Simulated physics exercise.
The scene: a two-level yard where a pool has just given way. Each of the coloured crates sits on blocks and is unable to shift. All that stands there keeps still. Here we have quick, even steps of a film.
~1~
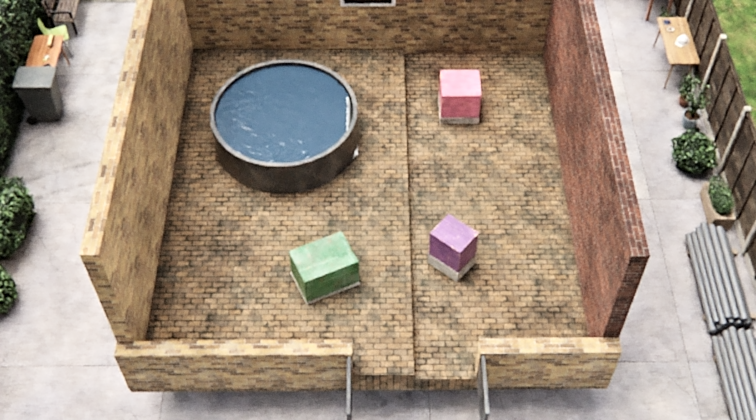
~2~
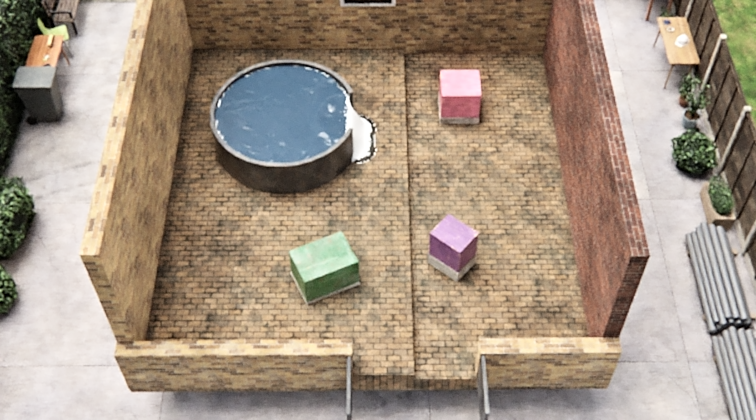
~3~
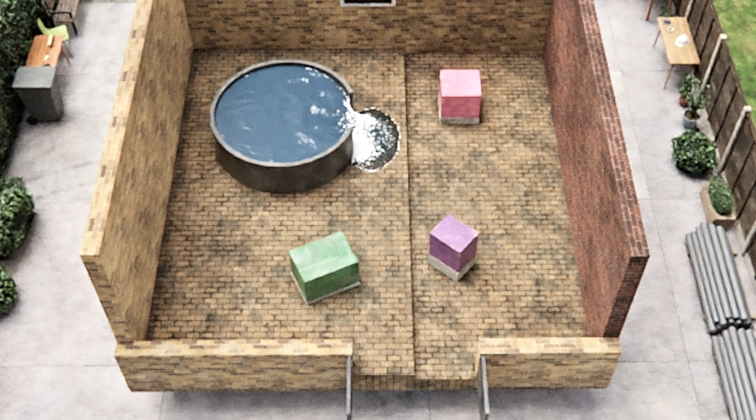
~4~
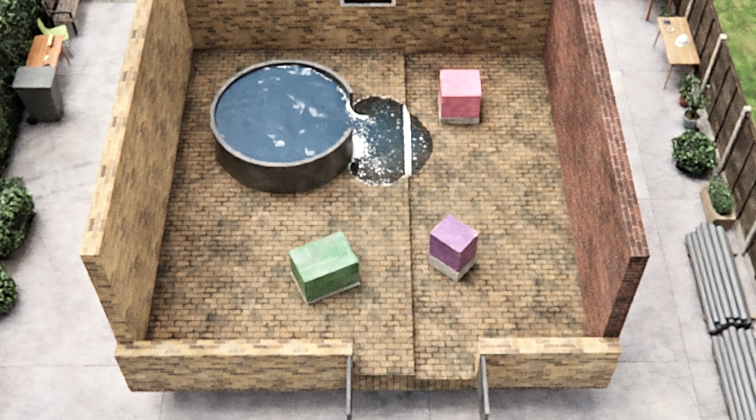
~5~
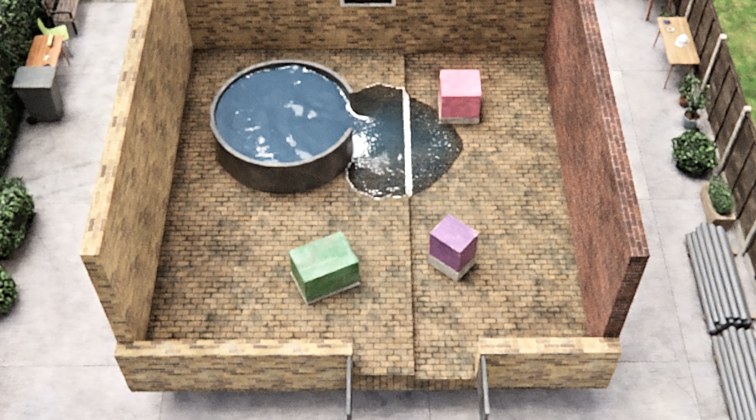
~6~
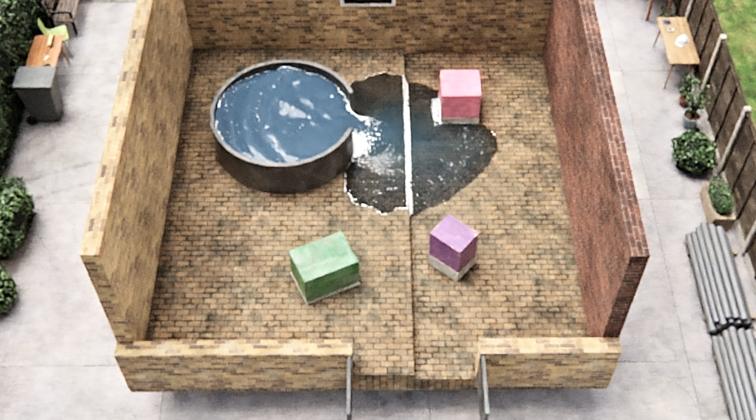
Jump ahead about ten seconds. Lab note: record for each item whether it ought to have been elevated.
My prediction: The purple crate will not be touched. The green crate will not be touched. The pink crate will be touched.
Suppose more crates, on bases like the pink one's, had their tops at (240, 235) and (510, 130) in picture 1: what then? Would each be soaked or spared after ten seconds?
Crate one avoids the flood; crate two is touched by the flood.
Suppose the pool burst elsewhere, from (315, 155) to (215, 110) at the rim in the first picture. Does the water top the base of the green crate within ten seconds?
As far as I can tell, the green crate is overrun.
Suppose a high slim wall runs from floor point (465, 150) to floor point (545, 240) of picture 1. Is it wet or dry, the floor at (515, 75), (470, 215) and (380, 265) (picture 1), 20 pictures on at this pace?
First inundated, then inundated, then unwetted.
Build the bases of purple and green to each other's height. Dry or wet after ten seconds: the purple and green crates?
In short: Purple is reached; green is not reached.
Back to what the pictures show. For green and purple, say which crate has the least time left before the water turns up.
That would be the crate marked purple.
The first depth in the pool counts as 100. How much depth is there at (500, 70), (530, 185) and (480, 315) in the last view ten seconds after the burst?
Going in order, roughly 16, 20 and 18 %.
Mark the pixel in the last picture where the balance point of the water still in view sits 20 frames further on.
Near pixel (384, 147).
A moment on, water covers 25 % of the floor; the purple crate water round its plinth, the green crate not reached, the pink crate water round its plinth.
Next, water covers 35 % of the floor; the purple crate water round its plinth, the green crate not reached, the pink crate water round its plinth.
Then, water covers 40 % of the floor; the purple crate water round its plinth, the green crate not reached, the pink crate water round its plinth.
Later, water covers 45 % of the floor; the purple crate water round its plinth, the green crate not reached, the pink crate water round its plinth.
In the end, water covers 45 % of the floor; the purple crate stayed above the water, the green crate stayed above the water, the pink crate was topped.
